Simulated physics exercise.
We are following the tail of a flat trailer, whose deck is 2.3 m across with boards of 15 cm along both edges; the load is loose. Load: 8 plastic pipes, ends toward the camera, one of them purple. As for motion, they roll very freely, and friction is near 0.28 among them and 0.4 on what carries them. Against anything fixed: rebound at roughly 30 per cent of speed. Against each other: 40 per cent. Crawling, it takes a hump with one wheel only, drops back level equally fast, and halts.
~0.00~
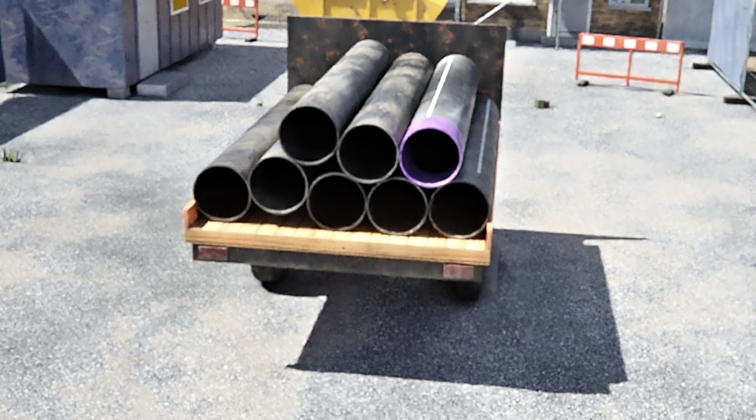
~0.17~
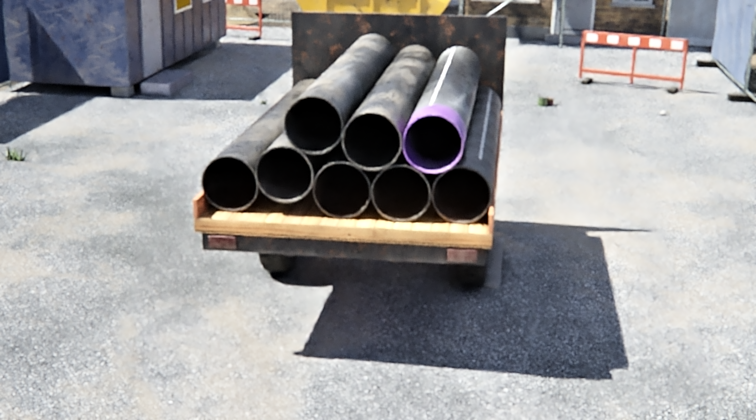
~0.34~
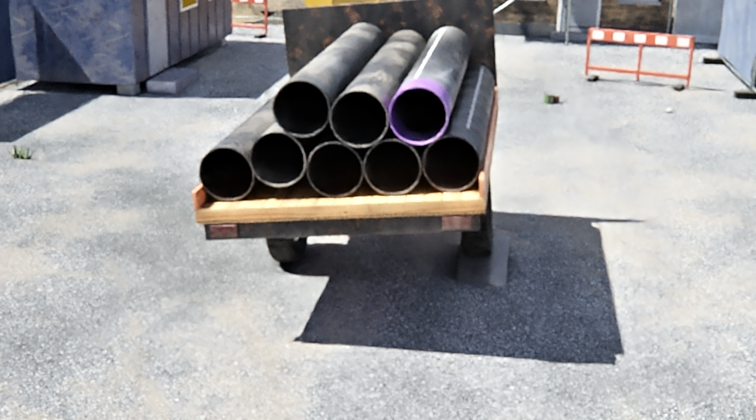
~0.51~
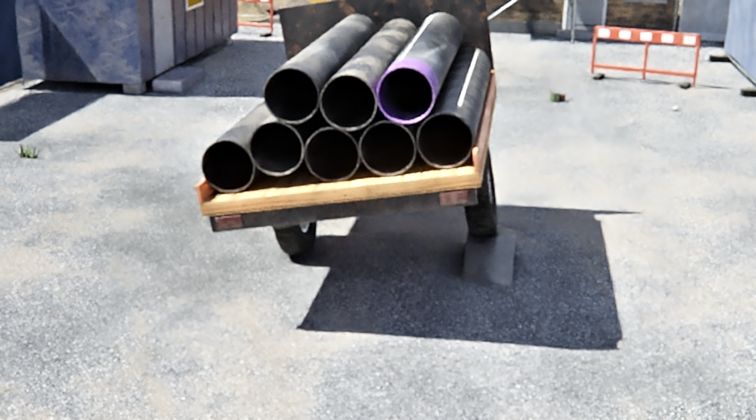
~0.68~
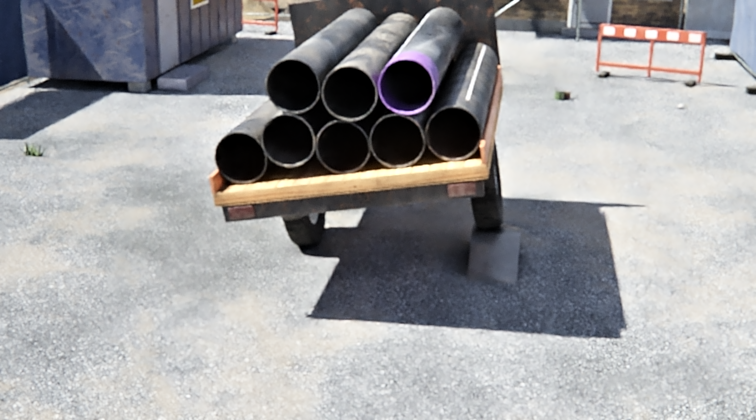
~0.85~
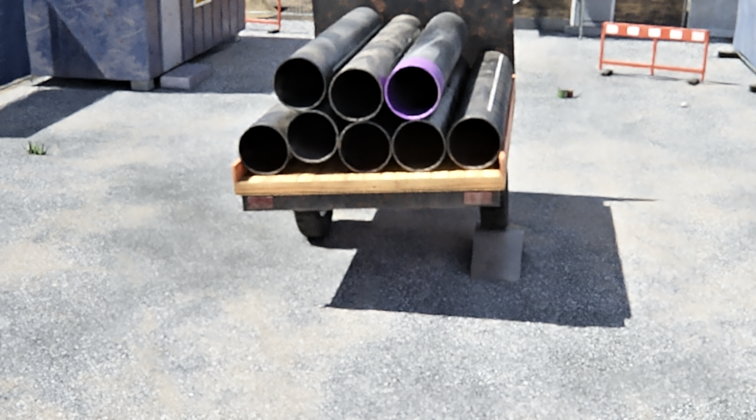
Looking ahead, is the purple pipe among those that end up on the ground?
Purple pipe: Doesn't come off.
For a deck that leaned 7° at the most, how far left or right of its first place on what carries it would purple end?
It would end about 5 cm to the right of where it began.
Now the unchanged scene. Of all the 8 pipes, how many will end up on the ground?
The number is 1.
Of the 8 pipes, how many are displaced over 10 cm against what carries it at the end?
The tally comes to 3.
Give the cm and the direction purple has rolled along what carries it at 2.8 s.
Purple 40 left.
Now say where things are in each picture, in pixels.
The first frame shows purple at (430, 157); 5 of the 8 make up the bottom layer.
The second frame shows purple at (433, 144); the deck slopes 1° down to the left.
The third frame shows purple at (418, 116); the deck slopes 6° down to the left.
The fourth frame shows purple at (406, 95); the deck slopes 10° down to the left.
The fifth frame shows purple at (407, 87); the deck slopes 10° down to the left.
The sixth frame shows purple at (413, 92); the deck slopes 5° down to the left.
After 2.8 s, purple is up on others, 85 cm from the right edge; 1 off so far.
At rest (5.5 s), purple is up on others, 85 cm from the right edge; 1 off so far.
